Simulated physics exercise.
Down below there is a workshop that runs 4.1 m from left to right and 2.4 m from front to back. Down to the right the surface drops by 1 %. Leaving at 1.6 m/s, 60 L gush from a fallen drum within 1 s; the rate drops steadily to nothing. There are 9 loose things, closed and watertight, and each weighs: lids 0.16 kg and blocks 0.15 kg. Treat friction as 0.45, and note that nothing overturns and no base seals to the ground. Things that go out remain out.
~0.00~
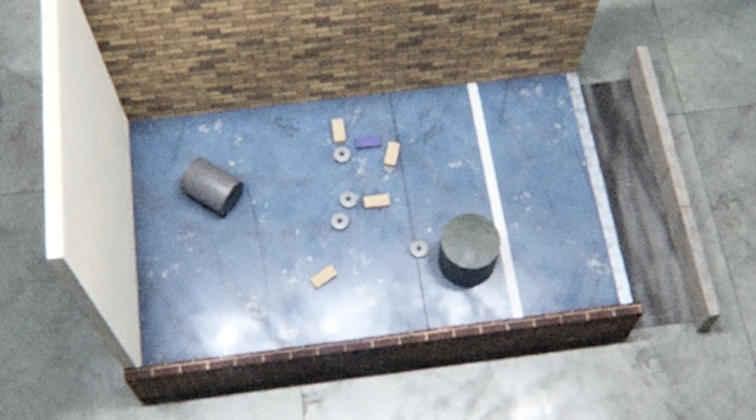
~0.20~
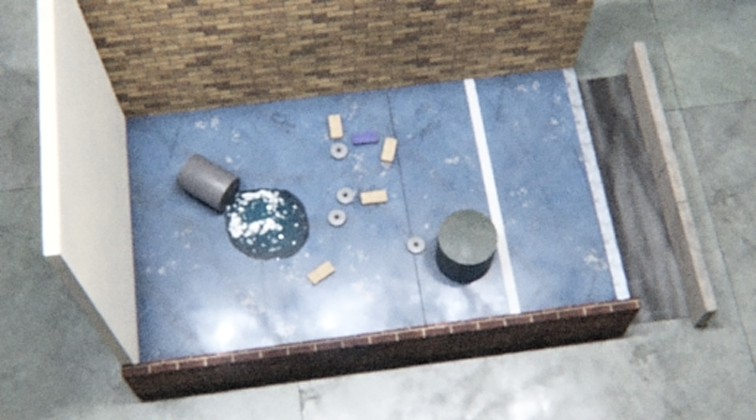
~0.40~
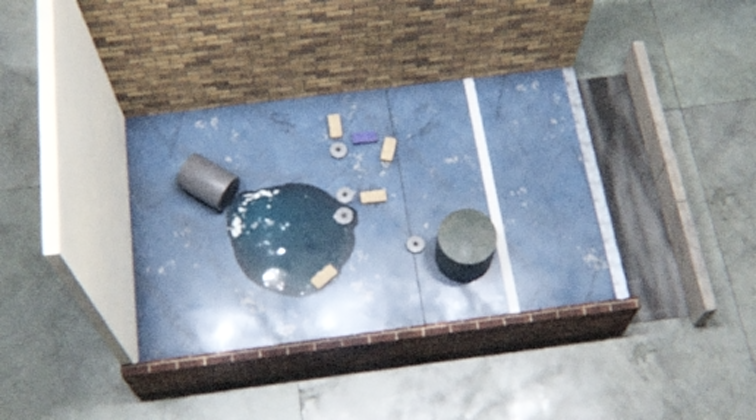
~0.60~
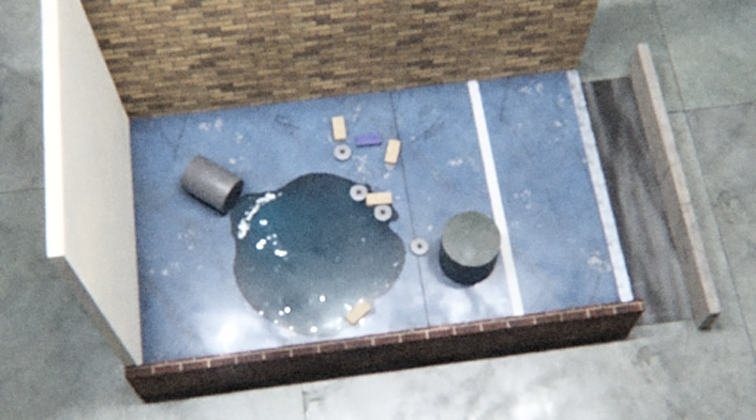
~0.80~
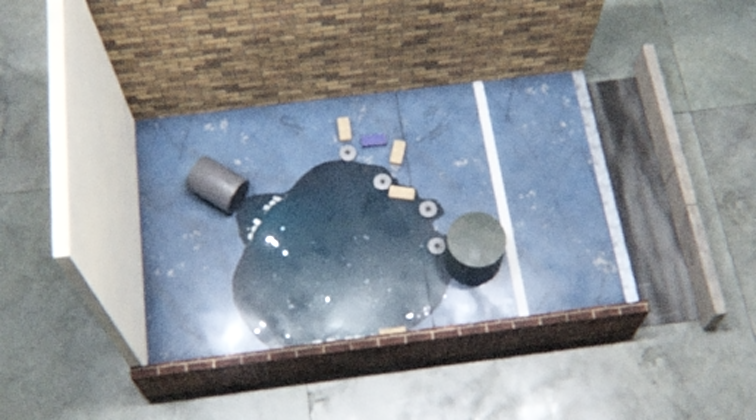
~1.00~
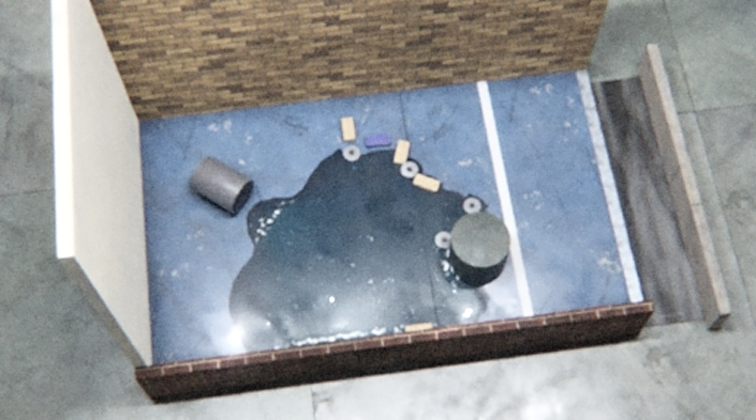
The footage shows dark liquid spreading from the open end of a grey cylinder lying on a blue workshop floor, reaching the front wall and an upright drum while carrying several small lids and tan blocks to the right.
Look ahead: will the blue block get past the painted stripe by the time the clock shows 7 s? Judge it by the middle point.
Looks like the blue block comes up short.
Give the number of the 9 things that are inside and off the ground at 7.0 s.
It comes to 0 of them.
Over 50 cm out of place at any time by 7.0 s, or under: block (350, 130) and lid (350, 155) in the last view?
The first one falls shy and the second one falls shy.
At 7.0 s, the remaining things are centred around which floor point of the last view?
The average lands around (431, 129).
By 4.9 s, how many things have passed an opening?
I count 3 of them.
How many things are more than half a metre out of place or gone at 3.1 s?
I count 6.
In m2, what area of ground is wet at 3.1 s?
I'd estimate close to 4.0 m2.
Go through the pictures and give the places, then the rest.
In the first frame, the blue block at (368, 141) rests on the ground; 0.0 m2 under water; 0 of 9 have shifted.
In the second frame, the blue block at (365, 137), on the bottom; water covers 0.4 m2; 0 of 9 have shifted.
In the third frame, the blue block at (364, 137), on the bottom; water covers 0.8 m2; 2 of 9 have shifted.
In the fourth frame, the blue block at (368, 139) rests on the ground; 1.6 m2 under water; 3 of 9 have shifted.
In the fifth frame, the blue block at (374, 140) rests on the ground; water covers 2.5 m2; 5 of 9 have shifted.
In the sixth frame, the blue block at (378, 140) rests on the ground; 2.9 m2 under water; 5 of 9 have shifted.
After 1.4 s the blue block is near (378, 140), 0.0 m from its start, aground; 1 of 9 are over the mark; 2 afloat.
After 3.1 s the blue block is near (378, 140), 0.0 m from its start, aground; 5 of 9 are over the mark; 0 afloat.
After 4.9 s the blue block is near (378, 140), 0.0 m from its start, aground; 5 of 9 are over the mark; 0 afloat.
After 7.0 s the blue block is near (378, 140), 0.0 m from its start, aground; 5 of 9 are over the mark; 0 afloat.
